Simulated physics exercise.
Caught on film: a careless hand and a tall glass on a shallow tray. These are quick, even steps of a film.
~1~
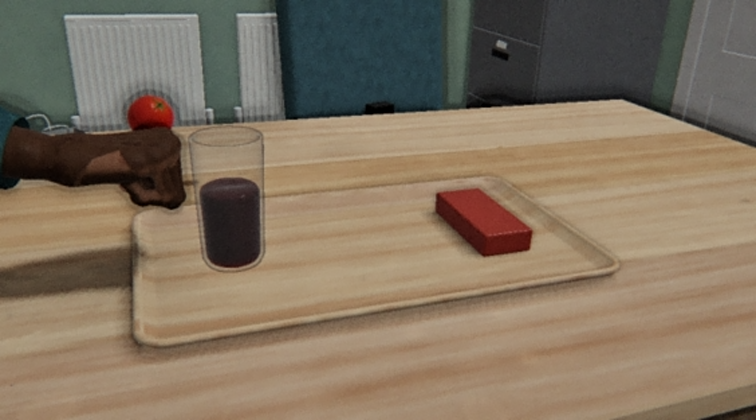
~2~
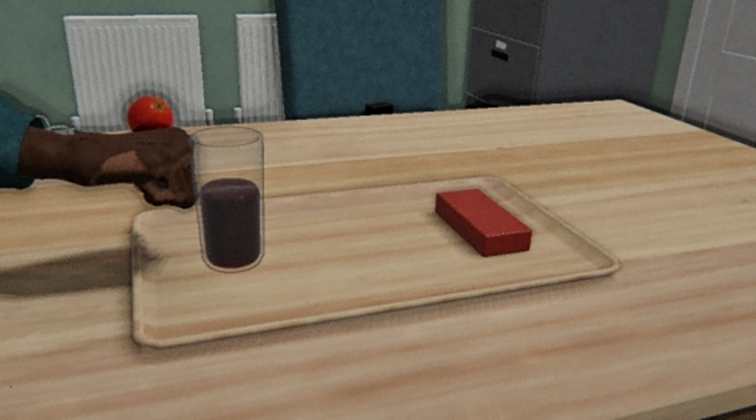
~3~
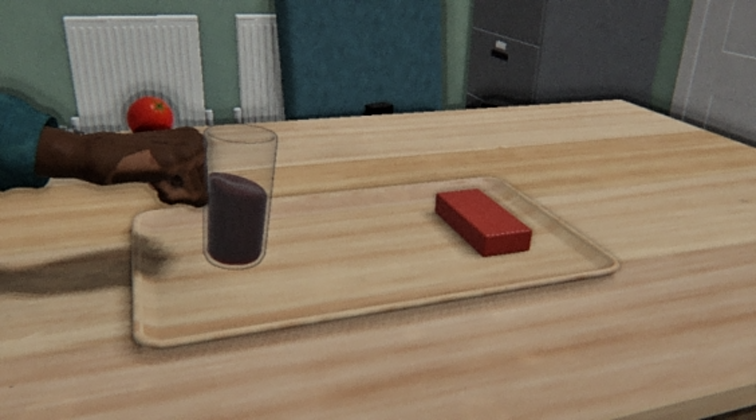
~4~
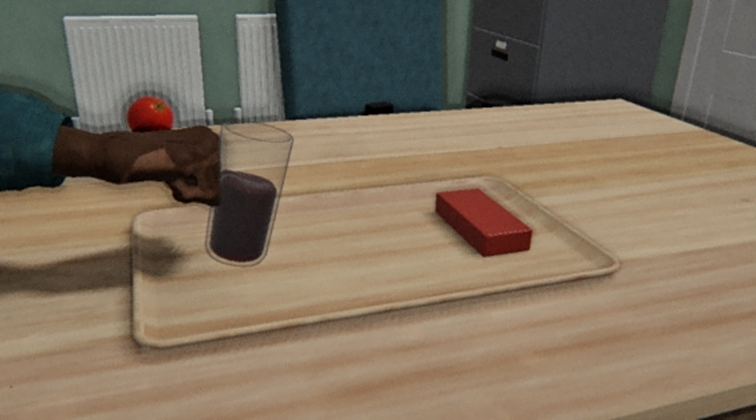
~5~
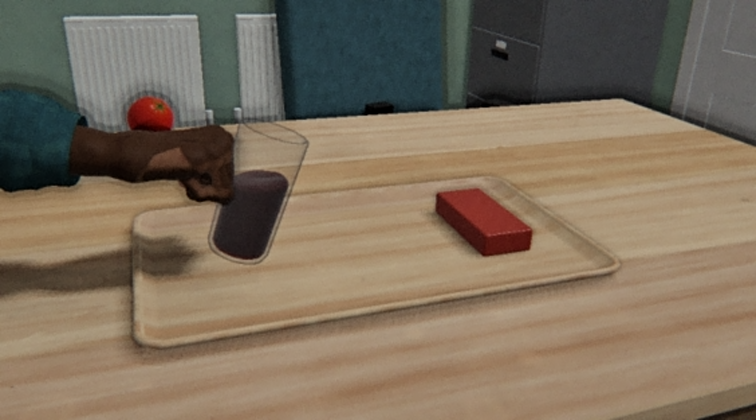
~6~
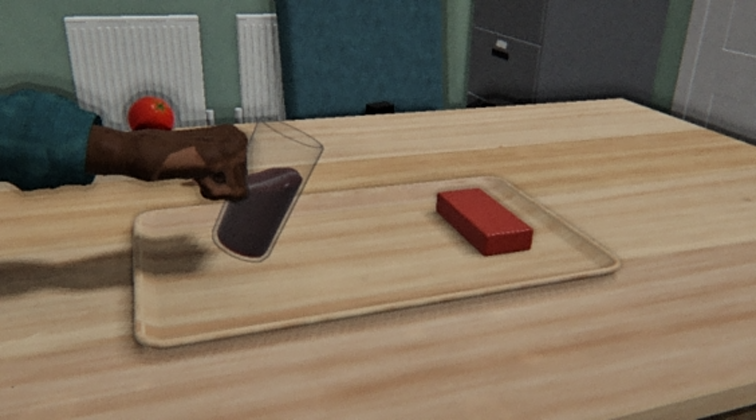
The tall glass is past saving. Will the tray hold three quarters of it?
In the end less than a quarter leaves the tray.
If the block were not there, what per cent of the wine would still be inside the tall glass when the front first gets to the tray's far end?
Roughly 55 in a hundred.
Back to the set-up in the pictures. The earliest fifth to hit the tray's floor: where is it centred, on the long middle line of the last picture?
Roughly at (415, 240).
A moment on, the tall glass is falling and 100 per cent is in the glass, 0 on the tray and 0 above or beyond its rim.
Next, the tall glass lies on its side and 91 per cent is in the glass, 2 on the tray and 7 above or beyond its rim.
Then the tall glass lies on its side and 52 per cent is in the glass, 27 on the tray and 21 above or beyond its rim.
Later the tall glass lies on its side and 27 per cent is in the glass, 59 on the tray and 14 above or beyond its rim.
In the end 88 per cent is held by tray and glass, 12 is off the tray.
